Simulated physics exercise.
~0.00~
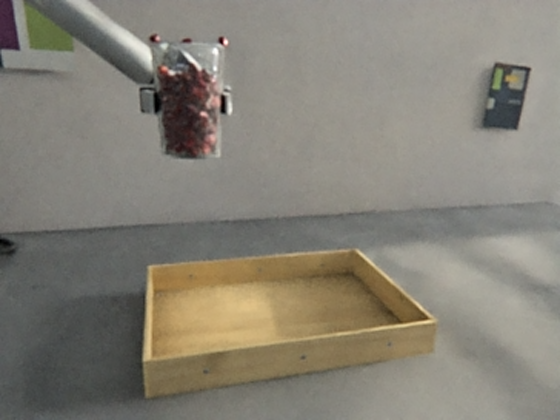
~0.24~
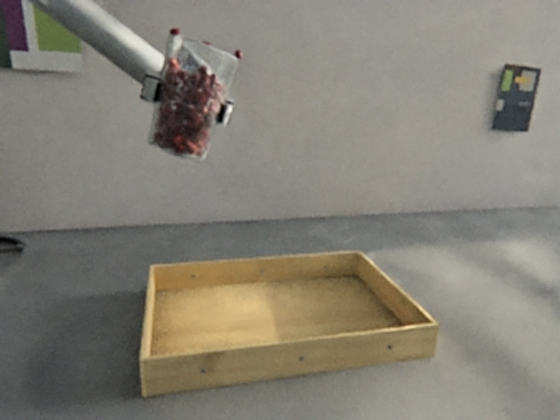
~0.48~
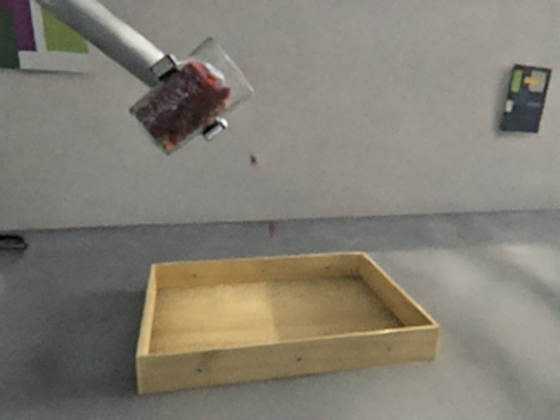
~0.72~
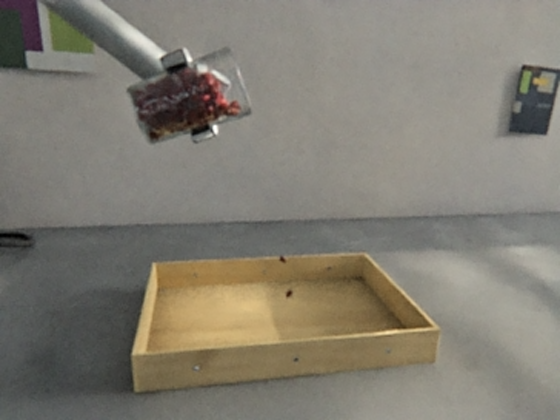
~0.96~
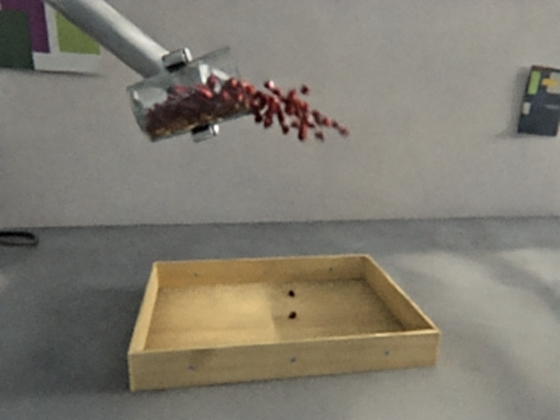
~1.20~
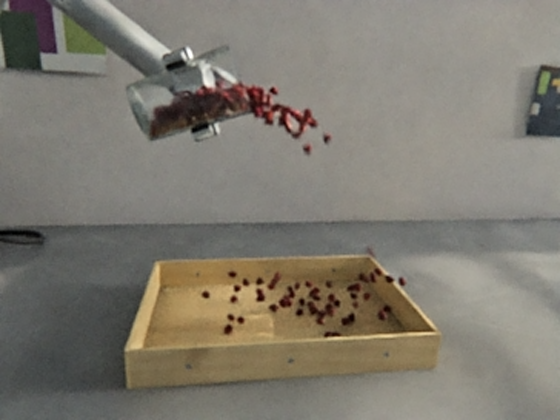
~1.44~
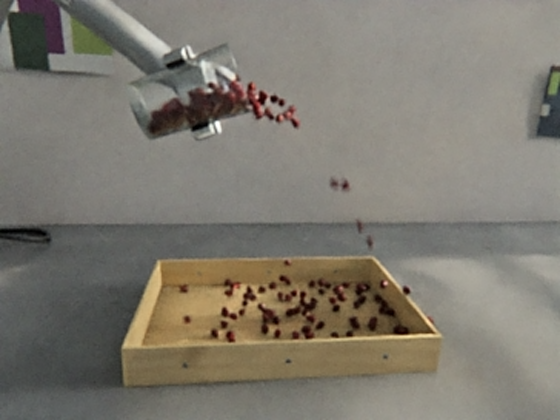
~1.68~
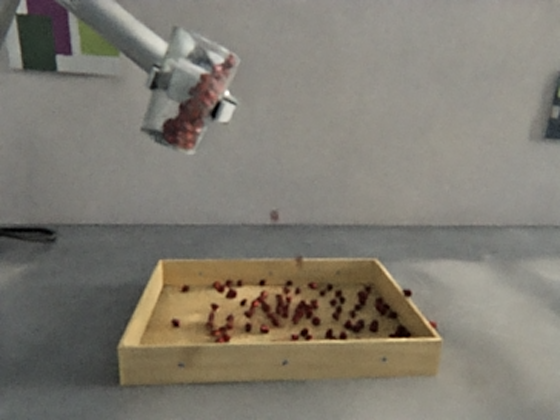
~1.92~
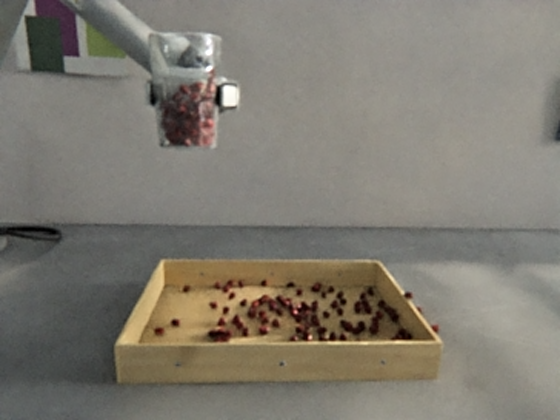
A robotic arm tips a clear cup, spilling some red beans into a wooden tray, then rights it.
